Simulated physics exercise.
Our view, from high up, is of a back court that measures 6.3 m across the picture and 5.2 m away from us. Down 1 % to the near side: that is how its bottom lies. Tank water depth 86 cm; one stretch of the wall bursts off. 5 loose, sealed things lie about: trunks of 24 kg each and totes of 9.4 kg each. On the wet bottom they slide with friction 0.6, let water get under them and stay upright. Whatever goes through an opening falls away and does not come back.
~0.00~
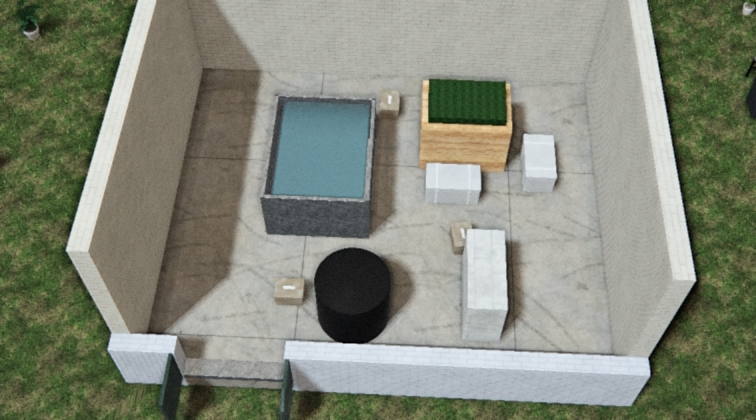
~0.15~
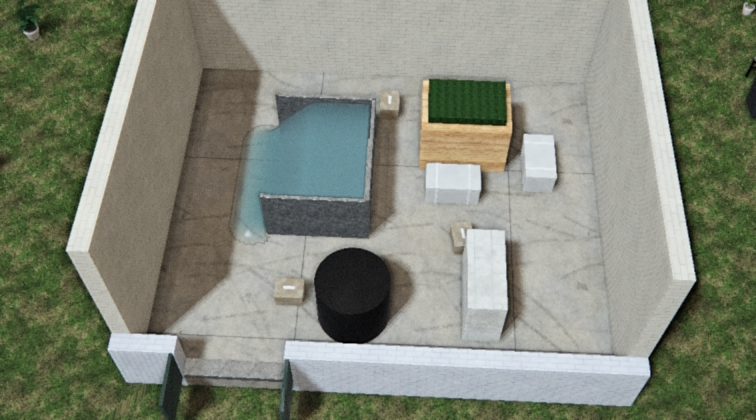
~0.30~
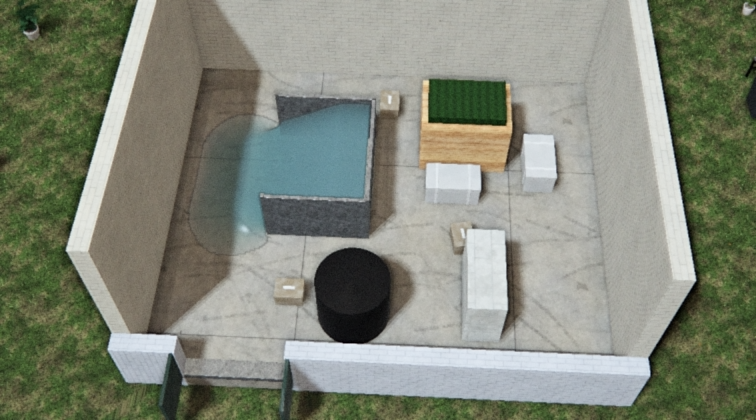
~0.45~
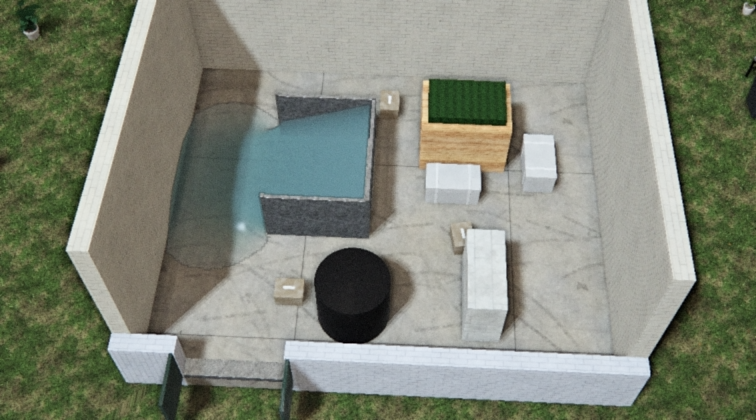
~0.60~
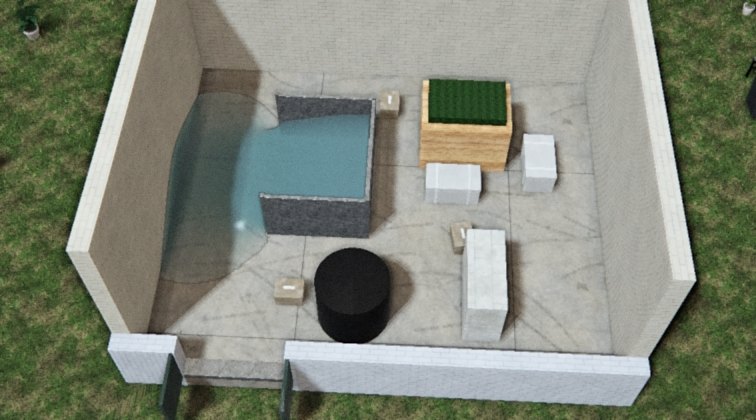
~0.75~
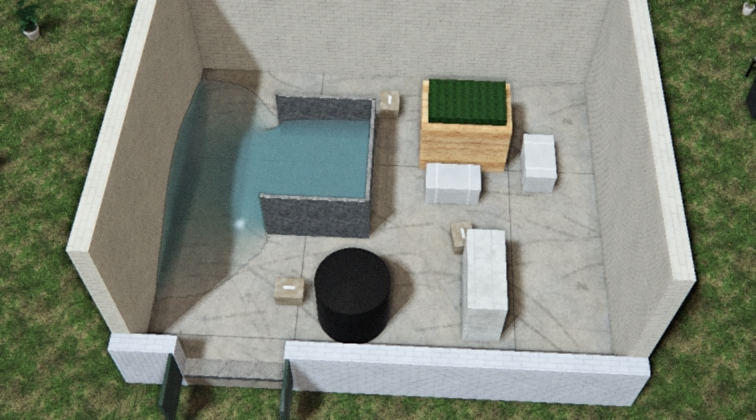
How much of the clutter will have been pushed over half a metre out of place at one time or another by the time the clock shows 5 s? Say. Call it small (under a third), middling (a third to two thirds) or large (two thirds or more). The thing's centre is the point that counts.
Small, under a third.
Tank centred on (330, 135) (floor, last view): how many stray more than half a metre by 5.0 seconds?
Count: 1.
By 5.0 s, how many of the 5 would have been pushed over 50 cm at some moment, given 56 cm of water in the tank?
So the tally would be 1.
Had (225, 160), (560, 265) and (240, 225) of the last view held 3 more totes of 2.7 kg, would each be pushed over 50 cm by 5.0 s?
First exceeds it, second falls shy, third exceeds it.
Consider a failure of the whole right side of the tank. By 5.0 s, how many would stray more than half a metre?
The answer would then be 4.
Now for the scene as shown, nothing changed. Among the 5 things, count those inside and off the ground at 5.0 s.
Total: 1.
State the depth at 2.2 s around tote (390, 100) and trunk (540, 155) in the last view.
I'd estimate 2 cm for the first and 0 cm for the second.
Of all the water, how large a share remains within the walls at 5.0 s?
Around 78 % of the water.
After 1.1 s 0 of 5 are over 50 cm from their spots; 0 afloat.
After 2.2 s 0 of 5 are over 50 cm from their spots; 0 afloat.
After 3.5 s 1 of 5 are over 50 cm from their spots; 0 afloat.
After 5.0 s 1 of 5 are over 50 cm from their spots, and 1 have been at some point; 1 afloat.
